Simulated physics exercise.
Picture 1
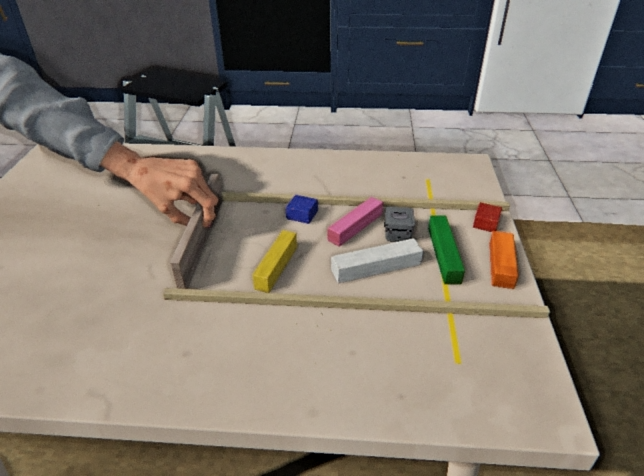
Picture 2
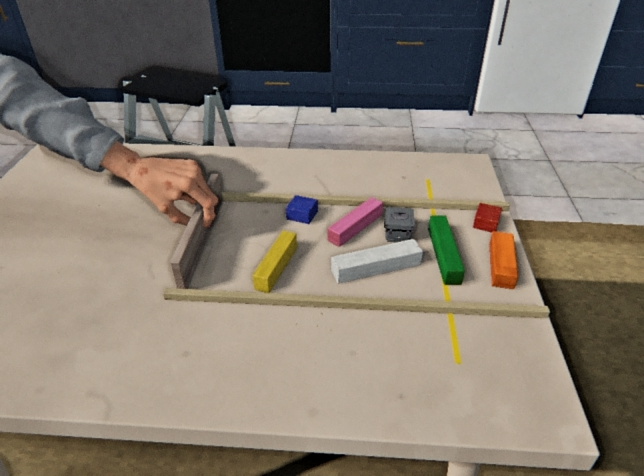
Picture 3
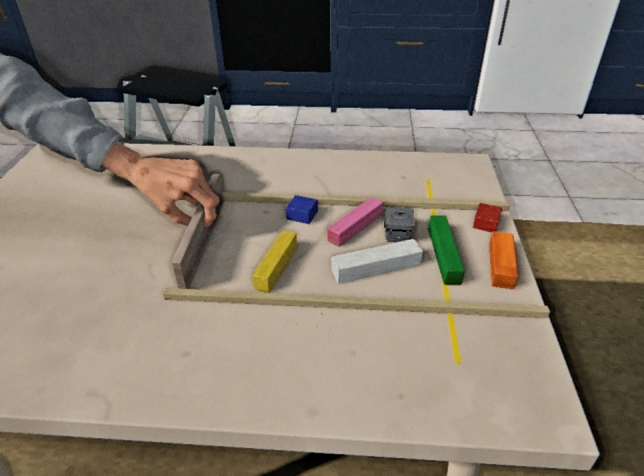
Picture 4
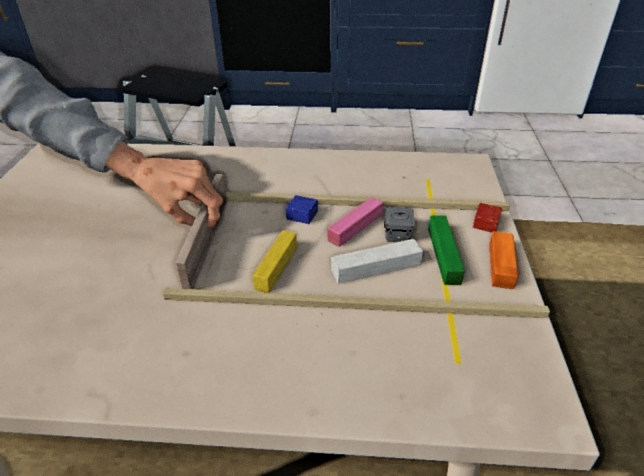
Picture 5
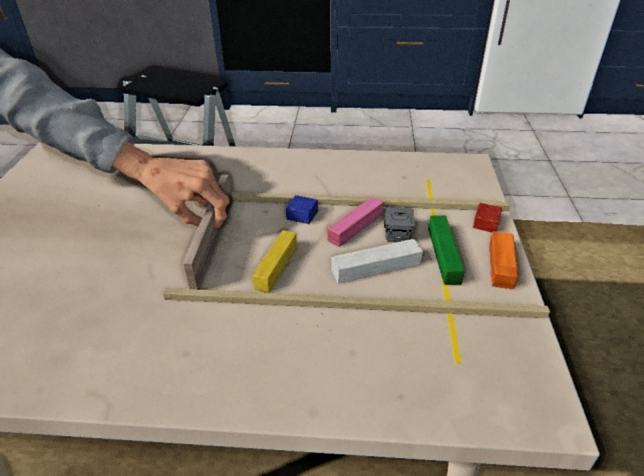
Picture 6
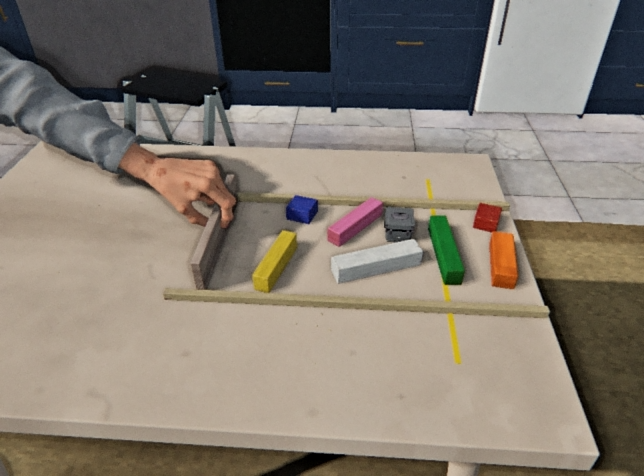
A hand in a grey sleeve holds an upright board at the left end of a railed lane on a table, barely moving at first, then slides it slightly to the right. The yellow, blue, pink, white, grey, green, red and orange pieces ahead of it stay still, untouched by the board.
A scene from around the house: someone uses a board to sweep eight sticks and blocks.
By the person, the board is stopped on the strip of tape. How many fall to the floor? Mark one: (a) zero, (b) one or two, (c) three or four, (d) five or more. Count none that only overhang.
(b) one or two.
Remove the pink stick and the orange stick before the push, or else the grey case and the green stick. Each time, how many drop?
Try one: 0; try two: 0.
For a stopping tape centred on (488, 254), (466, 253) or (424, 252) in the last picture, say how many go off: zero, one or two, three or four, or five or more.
Falls: 3 or 4; three or four; 1 or 2.
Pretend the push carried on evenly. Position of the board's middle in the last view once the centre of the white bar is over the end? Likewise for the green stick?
Roughly (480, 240); for the second one, roughly (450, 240).
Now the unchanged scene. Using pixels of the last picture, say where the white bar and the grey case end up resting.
In the last view, the middles sit near (491, 270) and near (474, 242).
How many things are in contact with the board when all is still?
3 end up touching it.
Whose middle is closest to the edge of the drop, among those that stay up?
It's the green stick that ends up nearest.
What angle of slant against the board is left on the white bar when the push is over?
About 25 degrees.
Soon after, none off yet; orange stick at rest near (503, 259); red block at rest near (487, 218); green stick at rest near (445, 249).
In the end, the number that fall off is one or two; gone, orange stick.
